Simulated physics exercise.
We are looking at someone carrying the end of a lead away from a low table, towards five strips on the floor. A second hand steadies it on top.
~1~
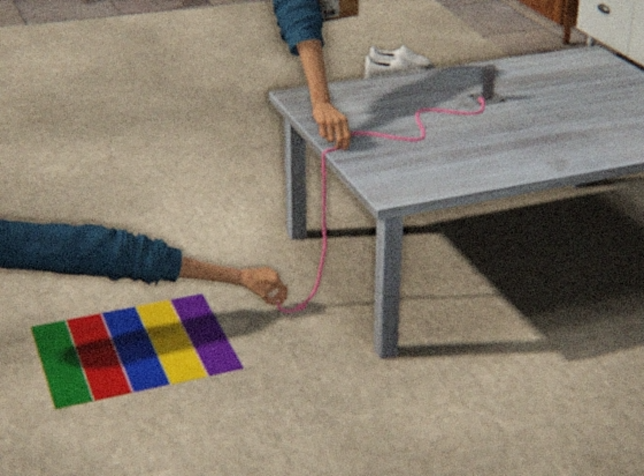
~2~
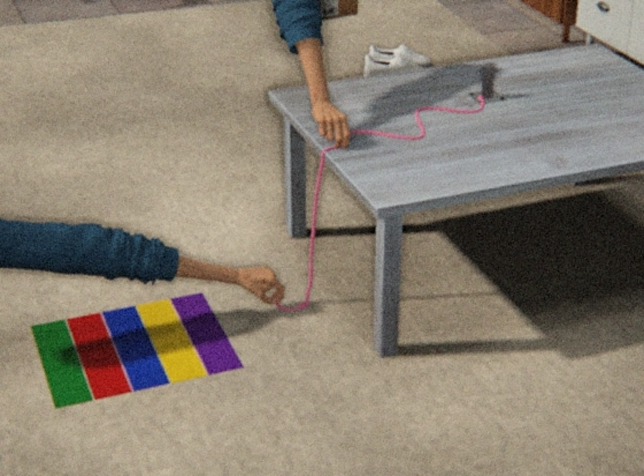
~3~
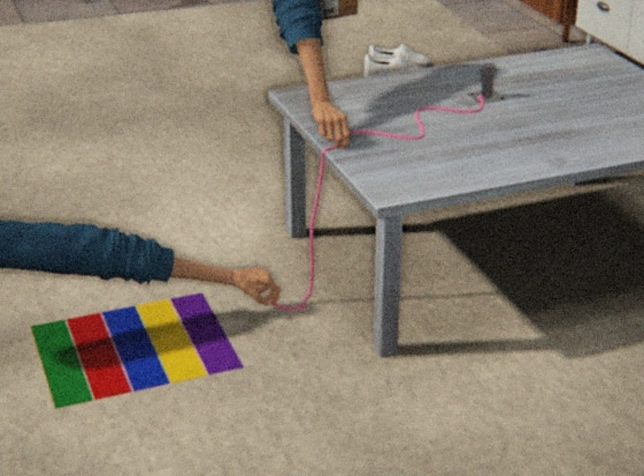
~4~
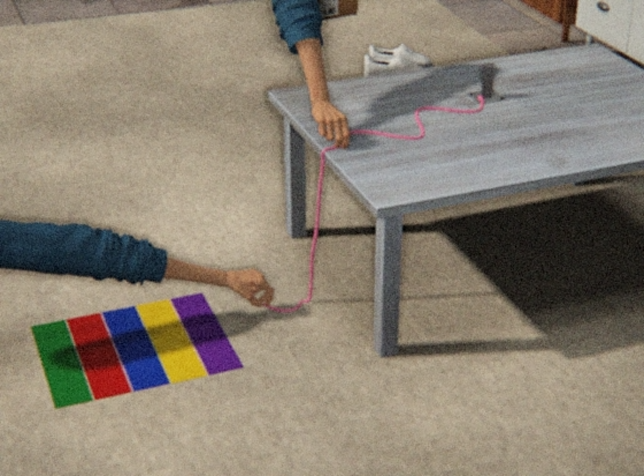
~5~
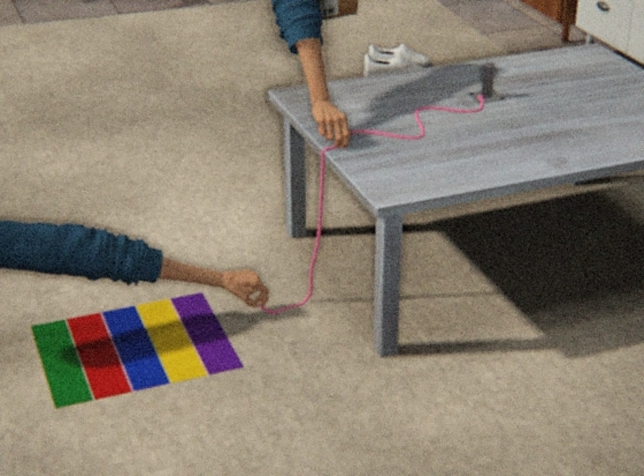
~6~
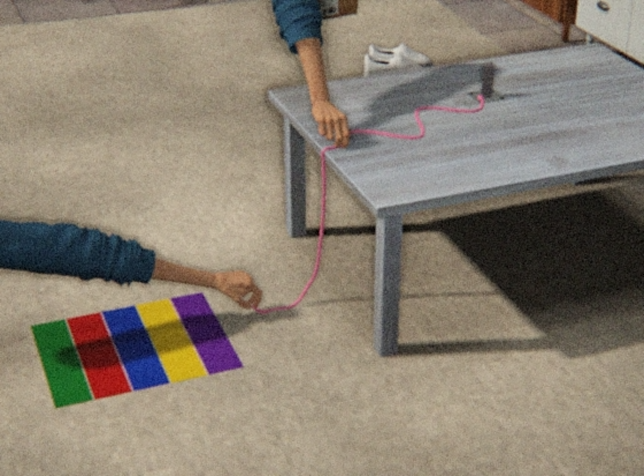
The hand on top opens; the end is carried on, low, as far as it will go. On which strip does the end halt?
The end stops over the green strip.
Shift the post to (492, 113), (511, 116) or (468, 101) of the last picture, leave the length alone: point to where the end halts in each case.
In that order: (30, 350), (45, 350) and (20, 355).
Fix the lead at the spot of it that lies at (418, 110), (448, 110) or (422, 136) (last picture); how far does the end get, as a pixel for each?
About (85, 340), (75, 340) and (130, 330).
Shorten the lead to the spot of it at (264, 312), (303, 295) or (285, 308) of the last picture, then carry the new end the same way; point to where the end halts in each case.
In that order: (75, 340), (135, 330) and (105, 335).
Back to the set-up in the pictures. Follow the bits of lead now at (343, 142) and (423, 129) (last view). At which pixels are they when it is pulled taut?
About (258, 178), and the other about (357, 126).
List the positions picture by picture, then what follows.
End (278, 302); purple (219, 358); yellow (183, 365); blue (145, 373); red (108, 381); green (69, 390), in the first picture.
End (275, 302); lead through (477, 111) (417, 117) (393, 136) (340, 147) (315, 217) (310, 288), in the second picture.
End (271, 302), in the third picture.
End (264, 304); lead through (477, 111) (417, 117) (392, 136) (339, 147) (318, 217) (311, 287), in the fourth picture.
End (259, 305), in the fifth picture.
End (252, 306); lead through (477, 111) (417, 117) (392, 136) (339, 146) (323, 216) (308, 286), in the sixth picture.
Soon after, end near (121, 332); over blue.
After that, end near (76, 342); over green.
At the stop, end near (49, 347); over green. It gets as far as the green strip.
